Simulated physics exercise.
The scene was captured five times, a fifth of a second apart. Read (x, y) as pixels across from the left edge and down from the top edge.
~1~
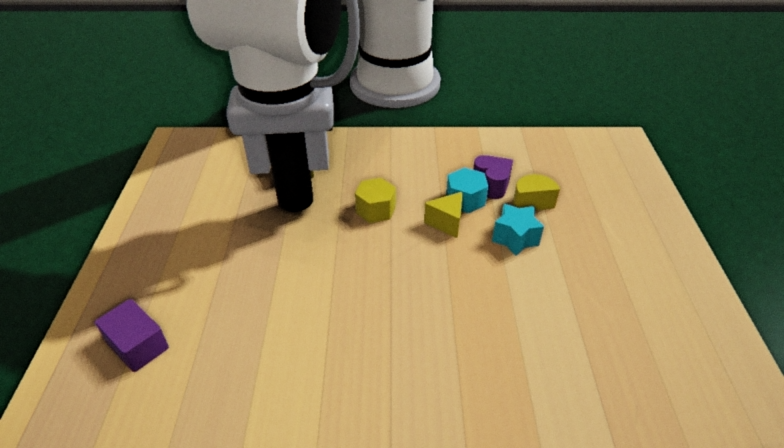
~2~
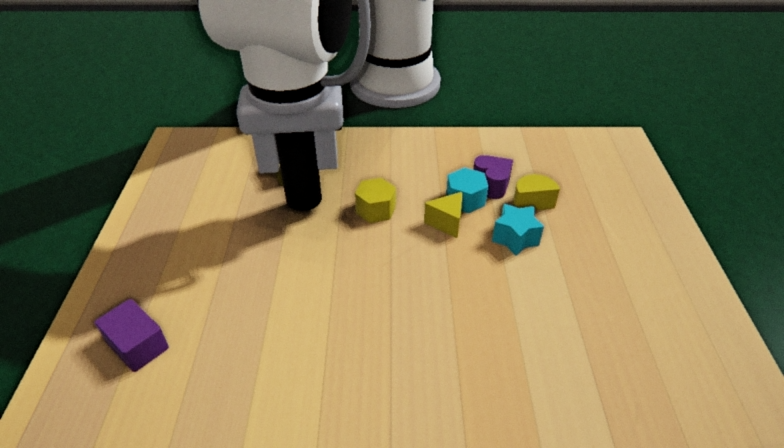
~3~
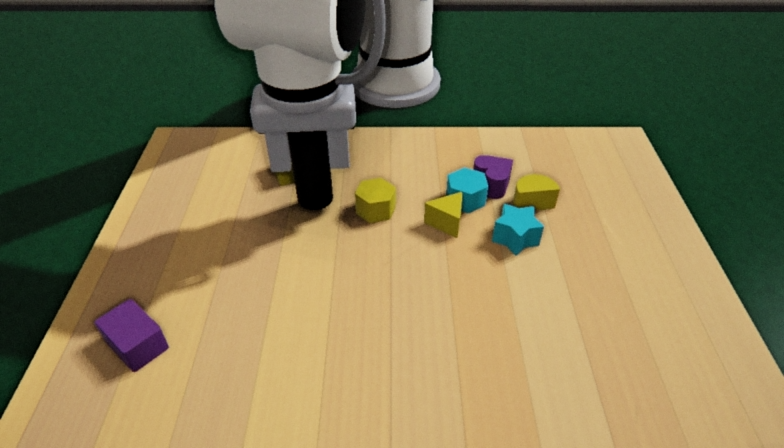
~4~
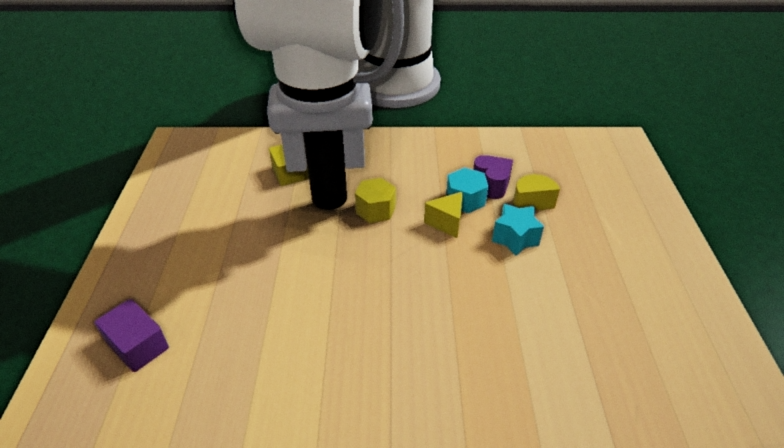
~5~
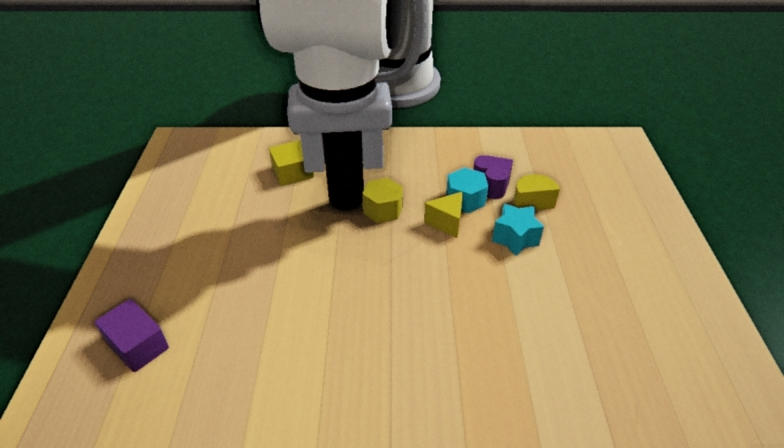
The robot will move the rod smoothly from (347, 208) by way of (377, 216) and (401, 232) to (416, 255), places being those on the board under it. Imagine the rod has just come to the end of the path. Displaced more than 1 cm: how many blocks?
I'd say just one block gets shifted by more than about 1 cm.
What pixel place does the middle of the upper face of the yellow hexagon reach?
It should be at (426, 192) by then.
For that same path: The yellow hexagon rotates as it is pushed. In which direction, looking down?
From overhead, anticlockwise.
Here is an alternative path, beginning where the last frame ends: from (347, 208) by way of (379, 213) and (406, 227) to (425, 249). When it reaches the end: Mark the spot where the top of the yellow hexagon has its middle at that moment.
My best guess is (438, 194).
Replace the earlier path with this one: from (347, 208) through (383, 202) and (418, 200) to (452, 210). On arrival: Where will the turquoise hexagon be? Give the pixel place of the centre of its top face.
Roughly at (497, 184).
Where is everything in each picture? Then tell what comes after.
The first frame shows lower end of the rod at (296, 201), tops of blocks, yellow hexagon at (375, 190), yellow triangular piece at (449, 204), turquoise hexagon at (468, 180).
The second frame shows rod at (304, 200), blocks as before.
The third frame shows rod at (315, 199), blocks as before.
The fourth frame shows rod at (330, 199), blocks as before.
The fifth frame shows rod at (347, 199), yellow hexagon at (383, 190), yellow triangular piece at (449, 204), turquoise hexagon at (468, 180).
What follows on the original path. One third of the way, rod at (377, 208); yellow hexagon at (414, 192), turned 30° anticlockwise.
Two thirds of the way, rod at (402, 224); yellow hexagon at (426, 192), turned 45° anticlockwise; yellow triangular piece at (454, 206), turned 15° anticlockwise.
At the end, rod at (417, 247); yellow hexagon at (426, 192), turned 45° anticlockwise; yellow triangular piece at (454, 206), turned 15° anticlockwise; turquoise hexagon not moved.
